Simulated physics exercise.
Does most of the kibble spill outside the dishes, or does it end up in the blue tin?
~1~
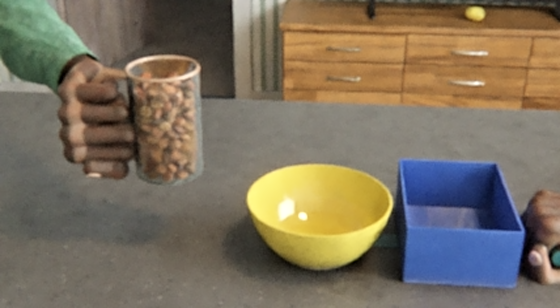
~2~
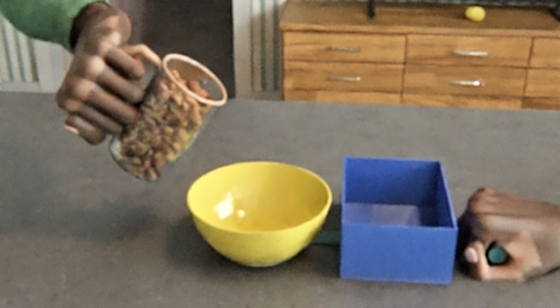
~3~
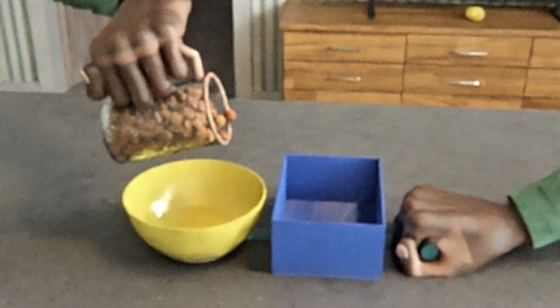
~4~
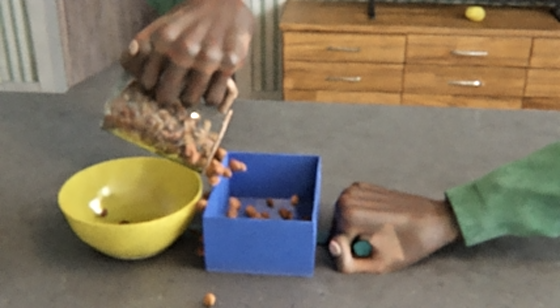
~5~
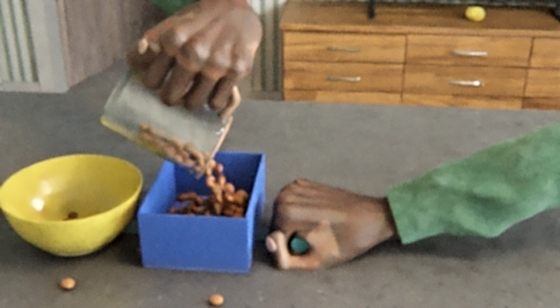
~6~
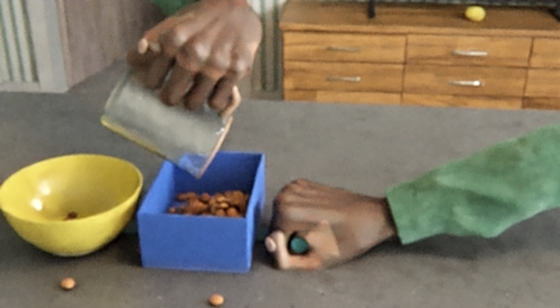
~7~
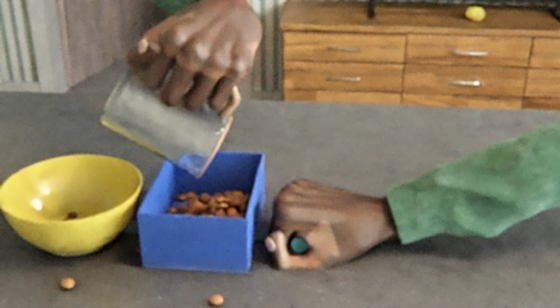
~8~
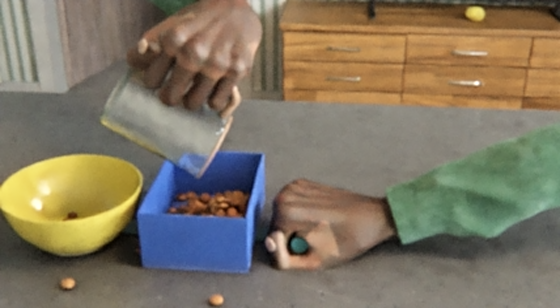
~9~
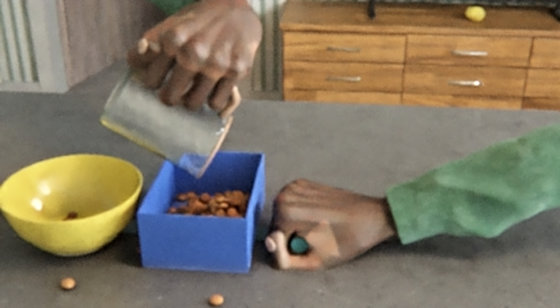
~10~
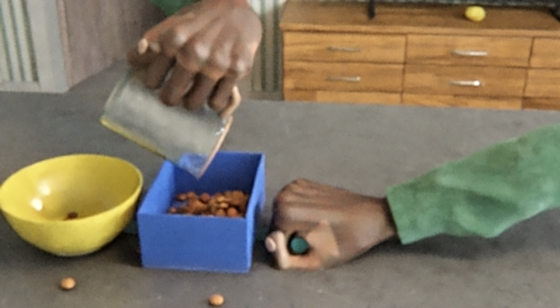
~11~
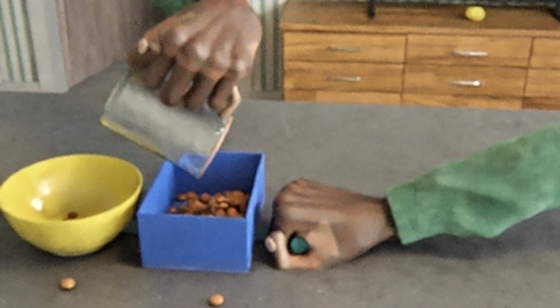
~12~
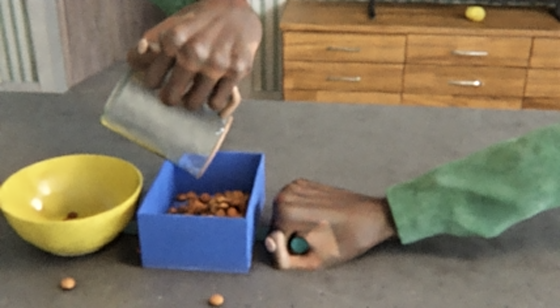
Most of it ends up in the blue tin. Only a little lands outside on the counter, and the yellow bowl stays almost empty.
